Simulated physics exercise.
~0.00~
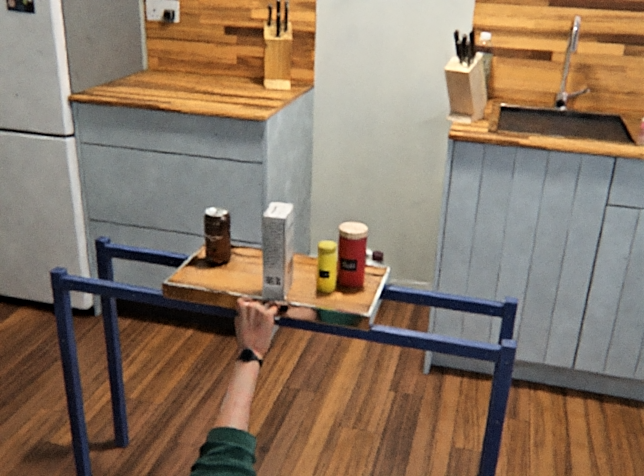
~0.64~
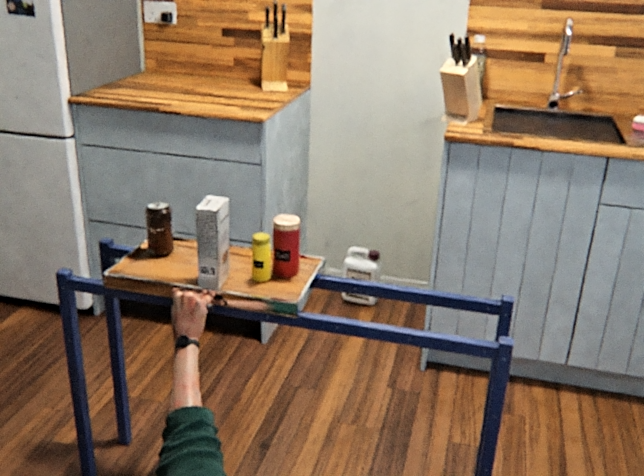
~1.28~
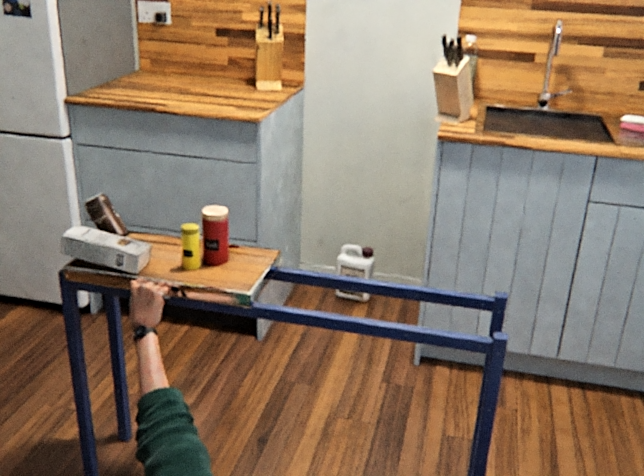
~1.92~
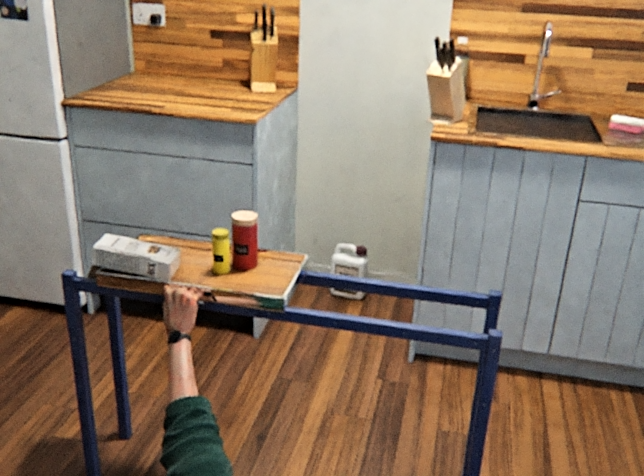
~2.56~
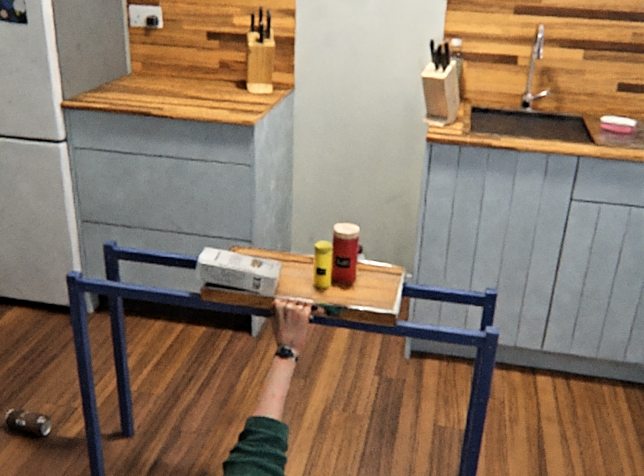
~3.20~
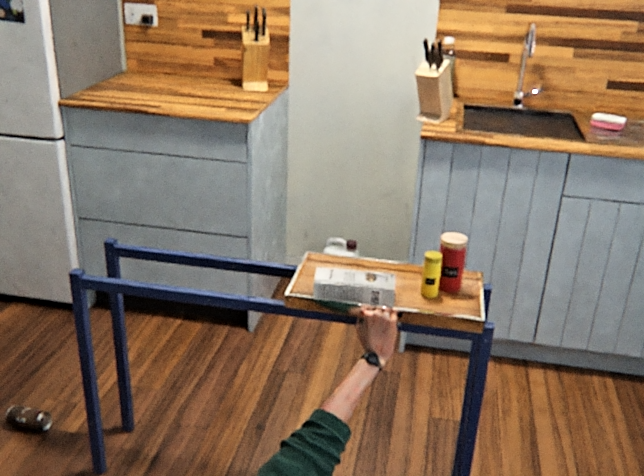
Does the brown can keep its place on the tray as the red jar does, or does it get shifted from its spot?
The brown can gets shifted, tipping over at the left end and ending up on the floor, while the red jar holds its spot on the tray.
